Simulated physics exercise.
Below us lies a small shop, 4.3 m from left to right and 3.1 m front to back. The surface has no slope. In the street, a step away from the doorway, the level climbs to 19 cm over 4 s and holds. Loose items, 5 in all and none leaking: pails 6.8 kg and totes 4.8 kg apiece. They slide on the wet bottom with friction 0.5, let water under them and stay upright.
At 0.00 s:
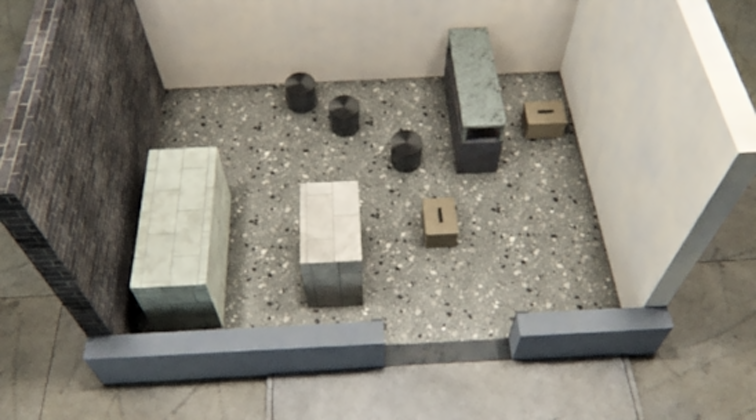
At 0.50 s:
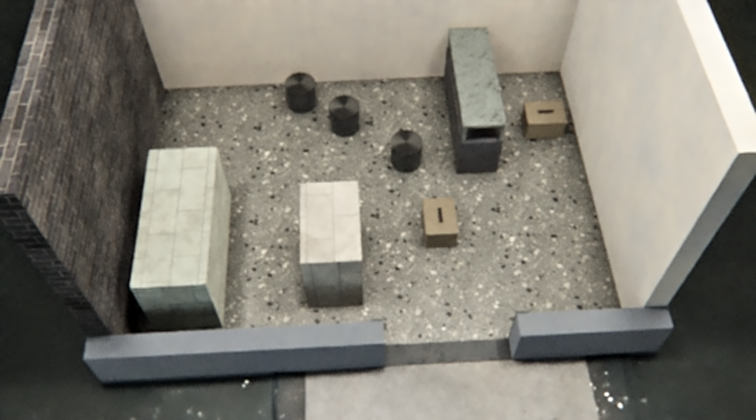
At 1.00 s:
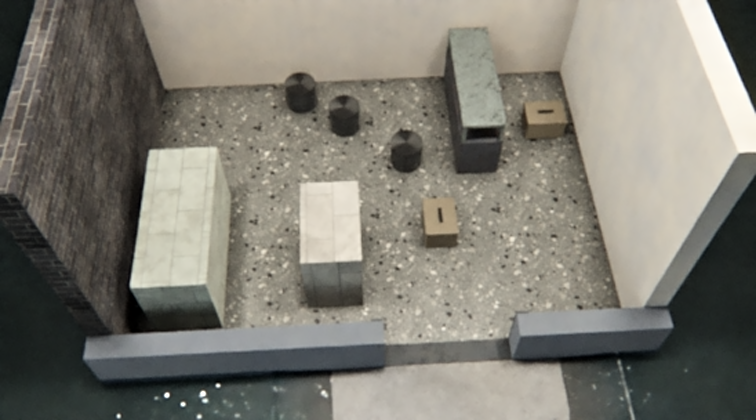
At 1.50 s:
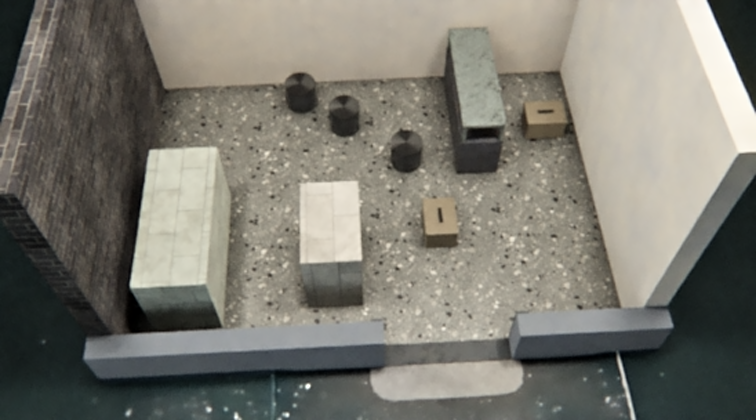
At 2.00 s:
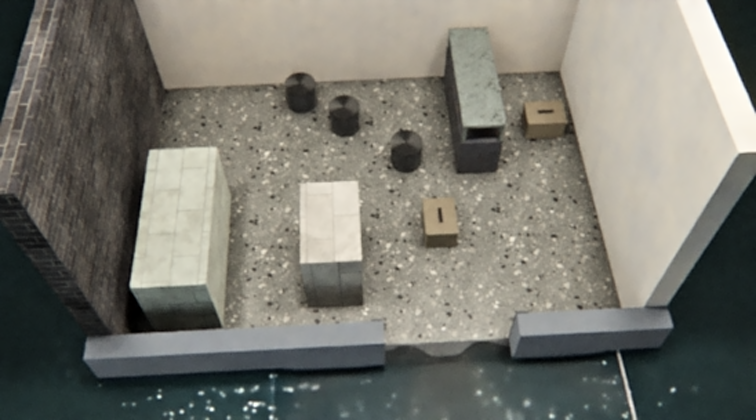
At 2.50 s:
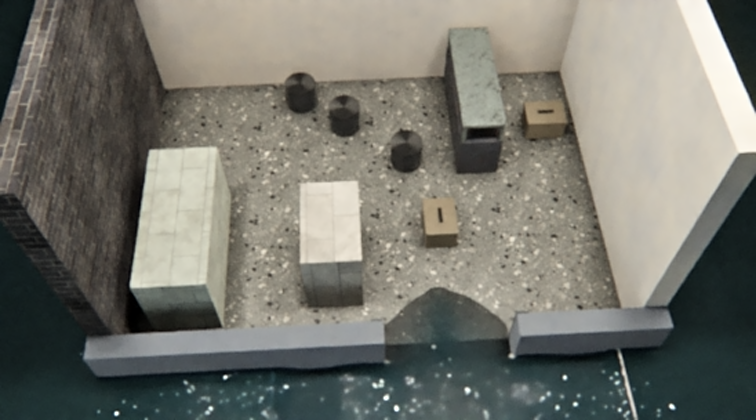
Dark water spreads over the grey ground outside a small, roofless shop, seen from above through a still camera. Inside, on a speckled grey floor, a pale green block and a whitish one stand left and centre, with three dark round containers, a tall greenish unit and two tan boxes beyond. The water closes over the pale patch outside the front gap, then pushes a small tongue inside, while the objects stay still.
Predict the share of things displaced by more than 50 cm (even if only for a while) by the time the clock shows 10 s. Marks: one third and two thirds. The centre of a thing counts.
Share: At least two thirds.
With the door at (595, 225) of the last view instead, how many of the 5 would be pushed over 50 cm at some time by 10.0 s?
In that case 1 of them.
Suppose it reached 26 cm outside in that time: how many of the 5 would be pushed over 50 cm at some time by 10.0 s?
In that case 5 of them.
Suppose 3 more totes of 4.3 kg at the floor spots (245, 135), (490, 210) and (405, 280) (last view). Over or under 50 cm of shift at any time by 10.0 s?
In that order: More, over, more.
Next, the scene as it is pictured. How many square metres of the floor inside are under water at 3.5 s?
Some 2.0 m2.
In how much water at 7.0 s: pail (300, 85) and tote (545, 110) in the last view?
Roughly 6 and 10 cm.
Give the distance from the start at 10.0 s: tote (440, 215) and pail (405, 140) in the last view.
In turn: 200 cm, 200 cm.
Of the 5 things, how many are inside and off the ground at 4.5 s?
0 of them.
After 3.5 s 0 of 5 are over 50 cm from their spots; 0 afloat.
After 4.5 s 1 of 5 are over 50 cm from their spots; 0 afloat.
After 7.0 s 3 of 5 are over 50 cm from their spots; 4 afloat.
After 10.0 s 4 of 5 are over 50 cm from their spots, and 5 have been at some point; 5 afloat.
